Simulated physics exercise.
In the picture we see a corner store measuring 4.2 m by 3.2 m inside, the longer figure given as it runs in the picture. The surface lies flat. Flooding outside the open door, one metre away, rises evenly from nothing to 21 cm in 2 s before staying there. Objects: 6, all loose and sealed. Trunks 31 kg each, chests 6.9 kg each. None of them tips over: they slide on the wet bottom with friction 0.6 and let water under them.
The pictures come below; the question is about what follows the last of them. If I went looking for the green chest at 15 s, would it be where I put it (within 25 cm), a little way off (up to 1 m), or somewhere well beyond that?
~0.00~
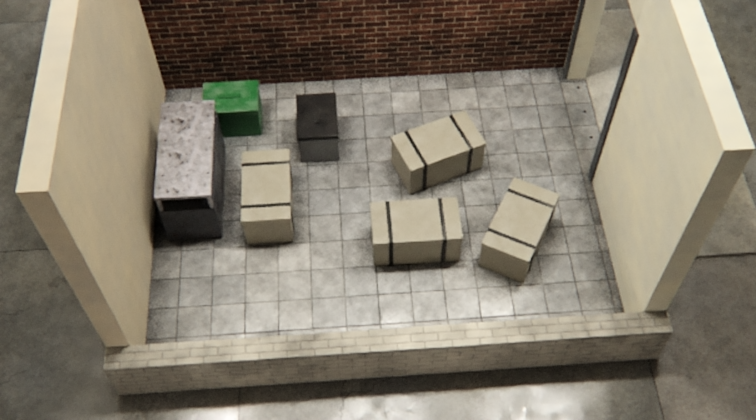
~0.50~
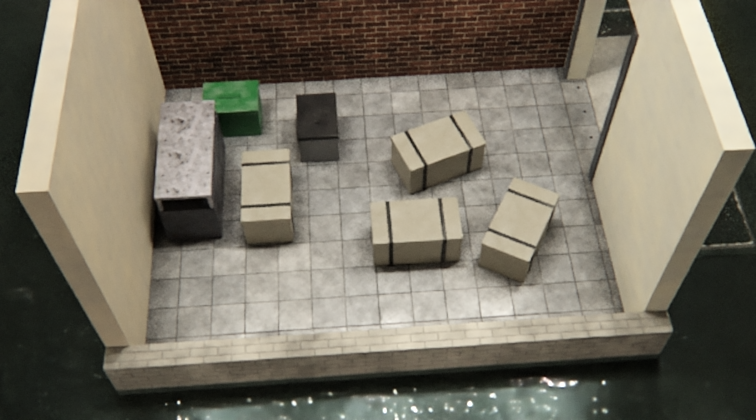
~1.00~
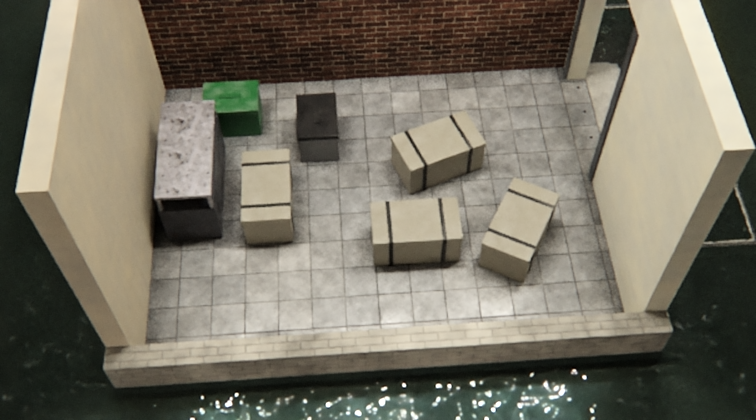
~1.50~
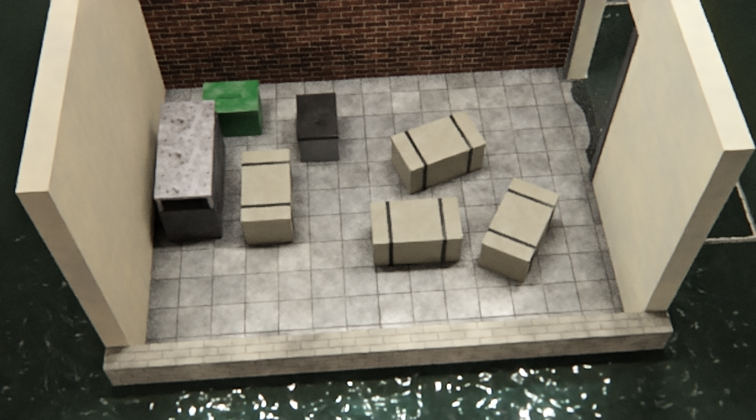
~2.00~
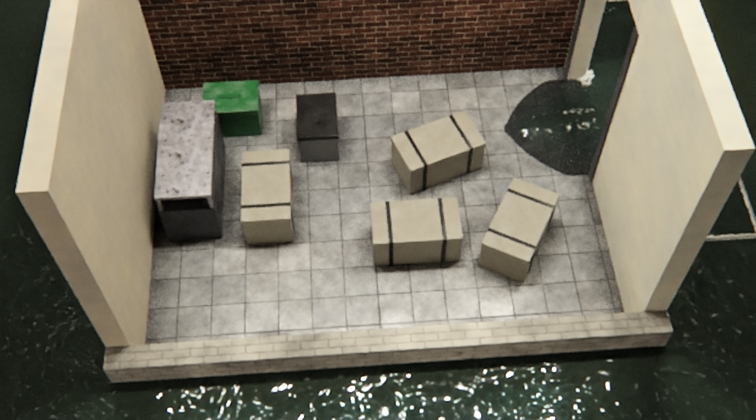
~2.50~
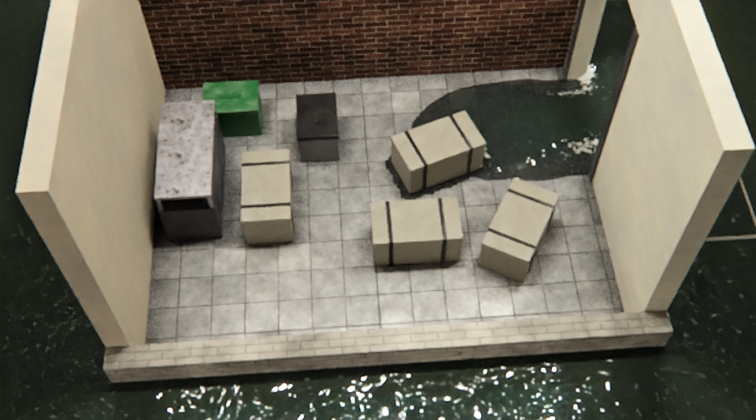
You would find it a little way off.
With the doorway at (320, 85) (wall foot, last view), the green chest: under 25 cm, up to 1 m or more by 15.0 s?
In that case the green chest would have gone a great distance.
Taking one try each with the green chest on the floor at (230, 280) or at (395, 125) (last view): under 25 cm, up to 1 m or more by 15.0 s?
First try: It inches along; second try: It covers a big distance.
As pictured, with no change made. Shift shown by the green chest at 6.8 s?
Displacement by then near 50 cm.
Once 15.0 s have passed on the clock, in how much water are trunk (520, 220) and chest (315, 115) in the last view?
Depth approx. 14 cm / 17 cm.
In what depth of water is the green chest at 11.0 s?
Close to 14 centimetres.
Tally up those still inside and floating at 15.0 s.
Total: 6.
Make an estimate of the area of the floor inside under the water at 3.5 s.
At that time the wet patch spans about 4.5 m2.
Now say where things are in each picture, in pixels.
The first frame shows the green chest at (230, 97), on the bottom; water covers 0.0 m2; 0 of 6 have shifted.
The second frame shows the green chest at (230, 97), on the bottom; water covers 0.0 m2; 0 of 6 have shifted.
The third frame shows the green chest at (230, 97), on the bottom; water covers 0.0 m2; 0 of 6 have shifted.
The fourth frame shows the green chest at (230, 97), on the bottom; water covers 0.0 m2; 0 of 6 have shifted.
The fifth frame shows the green chest at (230, 97), on the bottom; water covers 0.6 m2; 0 of 6 have shifted.
The sixth frame shows the green chest at (230, 97), on the bottom; water covers 1.6 m2; 0 of 6 have shifted.
After 3.5 s the green chest is near (230, 97), 0.0 m from its start, aground; 0 afloat.
After 6.8 s the green chest is near (183, 99), 0.5 m from its start, afloat; 3 afloat.
After 11.0 s the green chest is near (182, 98), 0.5 m from its start, afloat; 5 afloat.
After 15.0 s the green chest is near (191, 70), 0.4 m from its start, afloat; 6 afloat.
